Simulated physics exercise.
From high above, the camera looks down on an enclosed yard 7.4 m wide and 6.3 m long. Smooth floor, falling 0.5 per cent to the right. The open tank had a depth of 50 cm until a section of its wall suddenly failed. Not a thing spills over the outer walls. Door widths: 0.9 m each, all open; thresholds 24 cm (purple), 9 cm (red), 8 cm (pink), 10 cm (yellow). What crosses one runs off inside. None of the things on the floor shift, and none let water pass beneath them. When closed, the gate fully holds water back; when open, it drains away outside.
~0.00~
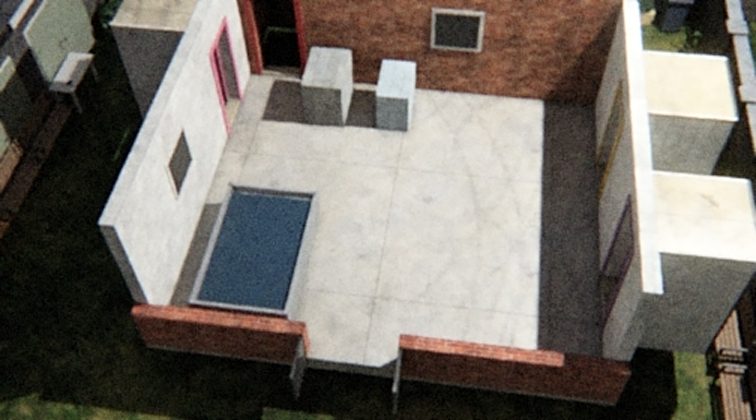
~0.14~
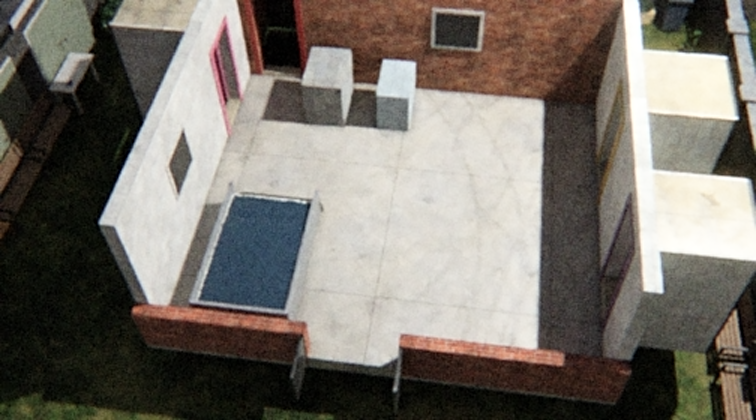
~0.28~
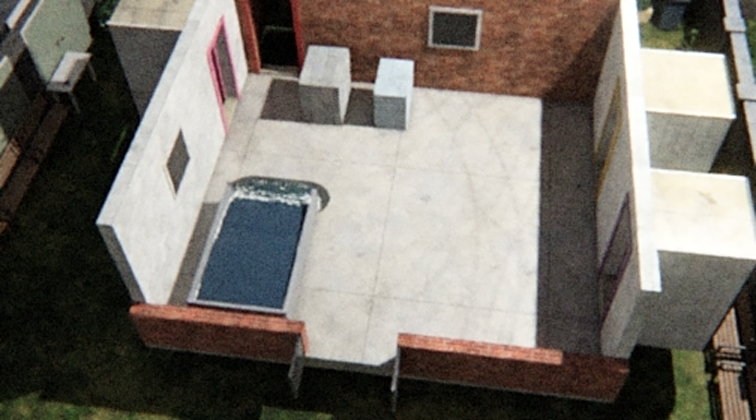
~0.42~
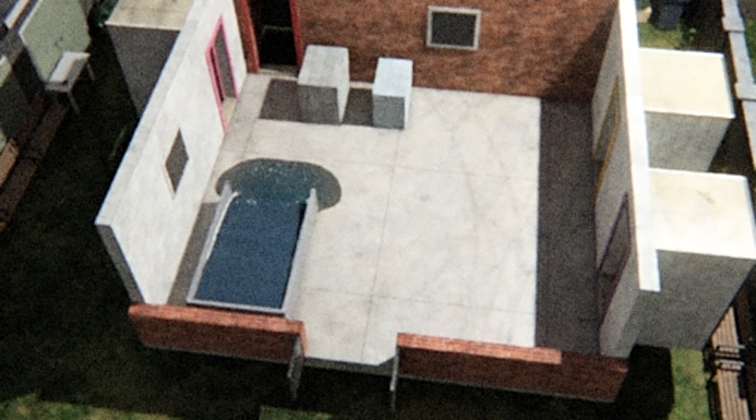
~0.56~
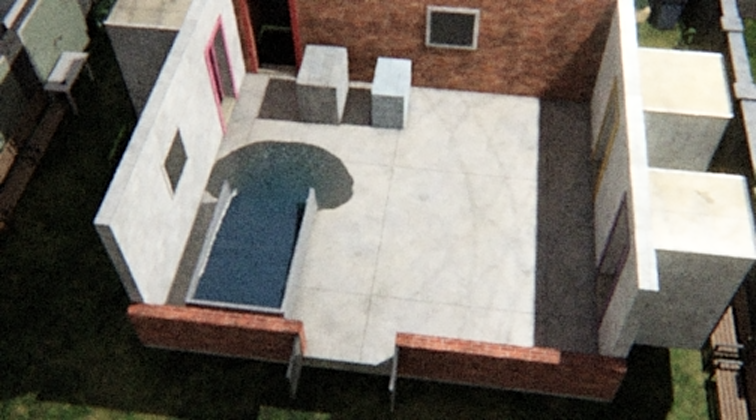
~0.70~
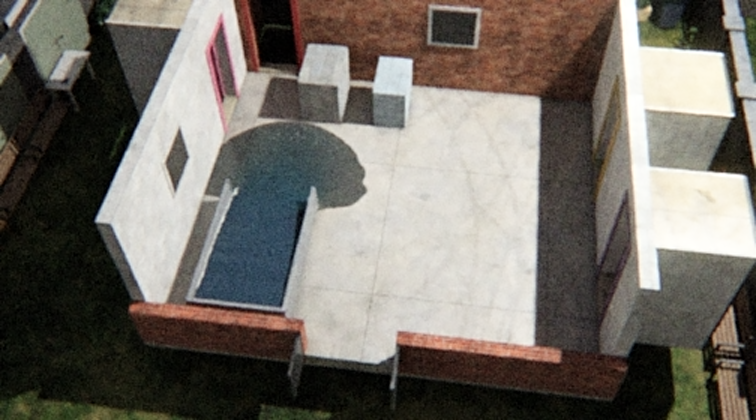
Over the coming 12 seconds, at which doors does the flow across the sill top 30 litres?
In order: Purple door: Short; red door: Surplus; pink door: Surplus; yellow door: Short.
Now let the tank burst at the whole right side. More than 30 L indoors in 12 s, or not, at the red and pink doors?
Compared with the limit, red is lower and pink is lower.
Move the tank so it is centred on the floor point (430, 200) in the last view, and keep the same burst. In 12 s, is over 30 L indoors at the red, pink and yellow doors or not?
Well, against that limit, at red it's within bounds, at pink it's within bounds, and at yellow it's within bounds.
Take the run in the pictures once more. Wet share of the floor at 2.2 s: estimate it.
Roughly 25 % of the floor is wet.
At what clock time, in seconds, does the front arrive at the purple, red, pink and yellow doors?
The front reaches purple at 6.5 s, red at 1.3 s, pink at 1.1 s, yellow at 4.5 s.
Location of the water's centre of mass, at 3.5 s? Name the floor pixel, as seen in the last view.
Near (306, 158).
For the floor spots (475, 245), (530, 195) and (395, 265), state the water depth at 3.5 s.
About 0, 0 and 0 cm respectively.
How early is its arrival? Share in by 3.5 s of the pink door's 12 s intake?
Some 15 in a hundred.
After 1.4 s water covers 20 % of the floor and is deepest (25 cm) near (316, 128); purple door not reached, red door 9 cm at the sill, 0 L in, pink door 8 cm at the sill, 0 L in, yellow door not reached.
After 2.2 s water covers 25 % of the floor and is deepest (30 cm) near (253, 79); purple door not reached, red door 23 cm at the sill, 33 L in, pink door 11 cm at the sill, 0 L in, yellow door not reached.
After 3.5 s water covers 40 % of the floor and is deepest (26 cm) near (337, 80); purple door not reached, red door 24 cm at the sill, 154 L in, pink door 13 cm at the sill, 8 L in, yellow door not reached.
After 7.0 s water covers 65 % of the floor and is deepest (10 cm) near (285, 112); purple door 2 cm at the sill, 0 L in, red door 10 cm at the sill, 274 L in, pink door 9 cm at the sill, 59 L in, yellow door 8 cm at the sill, 0 L in.
After 12.0 s water covers 85 % of the floor and is deepest (8 cm) near (590, 375); purple door 5 cm at the sill, 0 L in, red door 4 cm at the sill, 275 L in, pink door 4 cm at the sill, 60 L in, yellow door 6 cm at the sill, 0 L in.
